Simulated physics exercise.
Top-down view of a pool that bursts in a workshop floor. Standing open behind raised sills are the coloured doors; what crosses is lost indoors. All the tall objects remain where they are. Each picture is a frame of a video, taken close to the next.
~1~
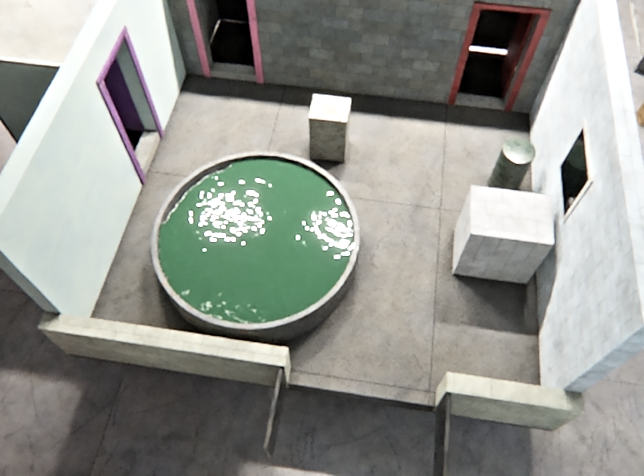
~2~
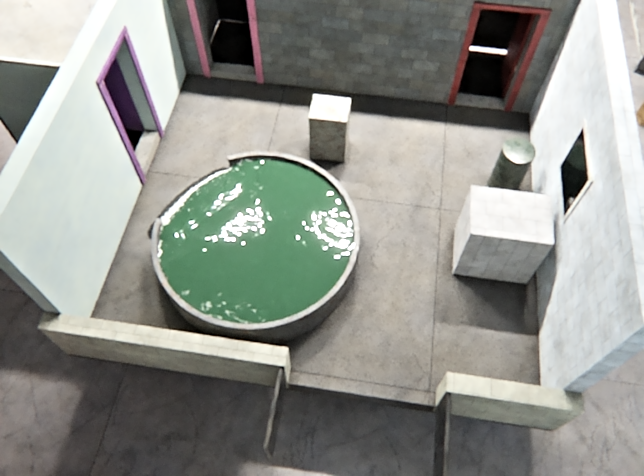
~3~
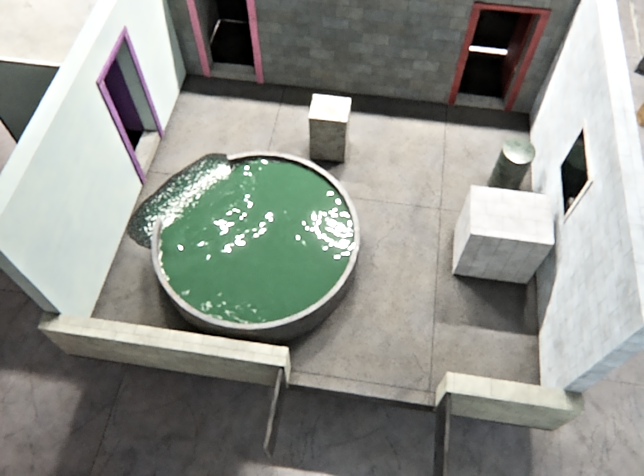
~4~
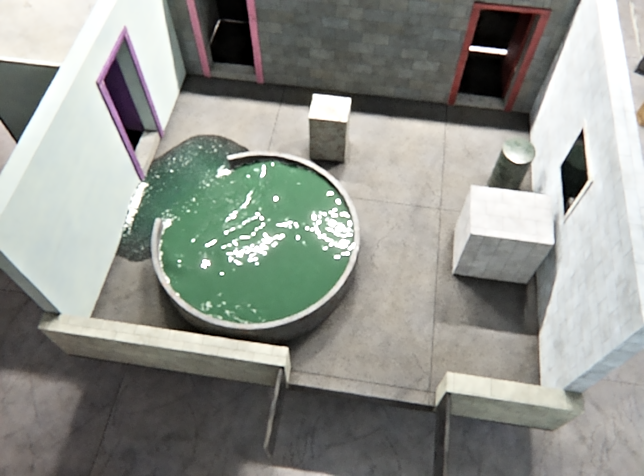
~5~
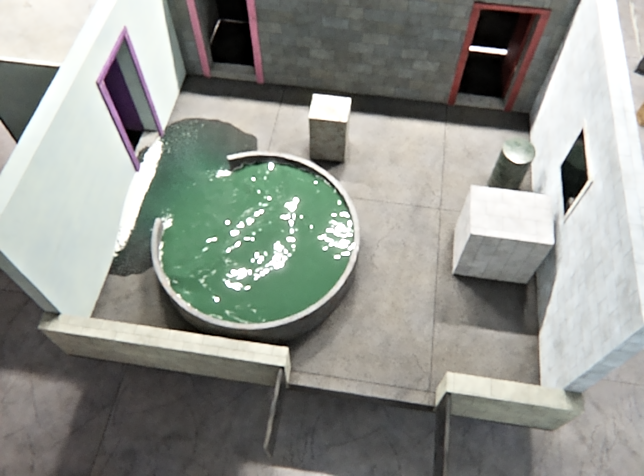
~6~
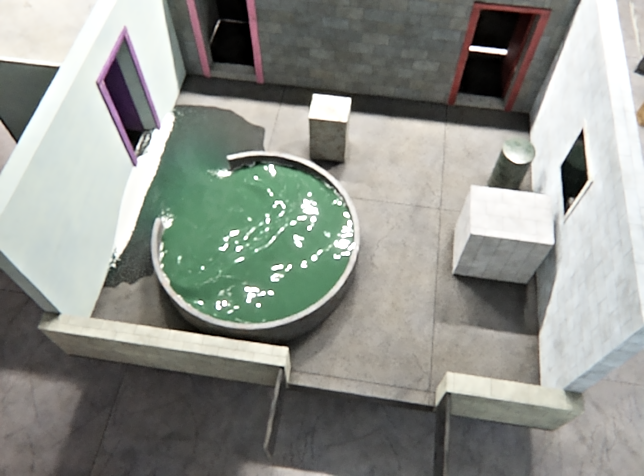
Round pool of green water breaking open at its upper left rim, spilling across the grey floor and spreading along the left wall.
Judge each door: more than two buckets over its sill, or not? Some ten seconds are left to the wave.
As I see it, the pink door is going to be over the line; the red door is going to be over the line; the purple door is going to be over the line.
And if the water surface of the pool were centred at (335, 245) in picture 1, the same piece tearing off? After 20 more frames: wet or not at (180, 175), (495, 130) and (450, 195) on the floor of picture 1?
Result: Inundated; spared; spared.
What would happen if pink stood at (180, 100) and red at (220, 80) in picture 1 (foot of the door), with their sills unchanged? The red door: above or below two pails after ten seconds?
My reading: Red door lets more in.
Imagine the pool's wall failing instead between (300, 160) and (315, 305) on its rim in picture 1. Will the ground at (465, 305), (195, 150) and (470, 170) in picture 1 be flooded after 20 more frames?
Soaked, untouched, soaked.
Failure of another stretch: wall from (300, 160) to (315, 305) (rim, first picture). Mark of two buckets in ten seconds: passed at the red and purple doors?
Red door: Exceeds it; purple door: Falls short.
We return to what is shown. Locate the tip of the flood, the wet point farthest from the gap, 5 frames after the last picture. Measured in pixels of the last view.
I'd put it around (186, 76).
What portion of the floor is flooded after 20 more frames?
That works out to some 50 in a hundred.
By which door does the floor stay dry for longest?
It's the one in red.
A moment on, water covers 20 % of the floor; the pink door wet at the sill, nothing in, the red door not reached, the purple door over two buckets in.
Next, water covers 30 % of the floor; the pink door over two buckets in, the red door not reached, the purple door over two buckets in.
Then, water covers 50 % of the floor; the pink door far over two buckets in, the red door wet at the sill, nothing in, the purple door far over two buckets in.
Later, water covers 80 % of the floor; the pink door far over two buckets in, the red door under two buckets in, the purple door far over two buckets in.
In the end, water covers 100 % of the floor; the pink door far over two buckets in, the red door far over two buckets in, the purple door far over two buckets in.
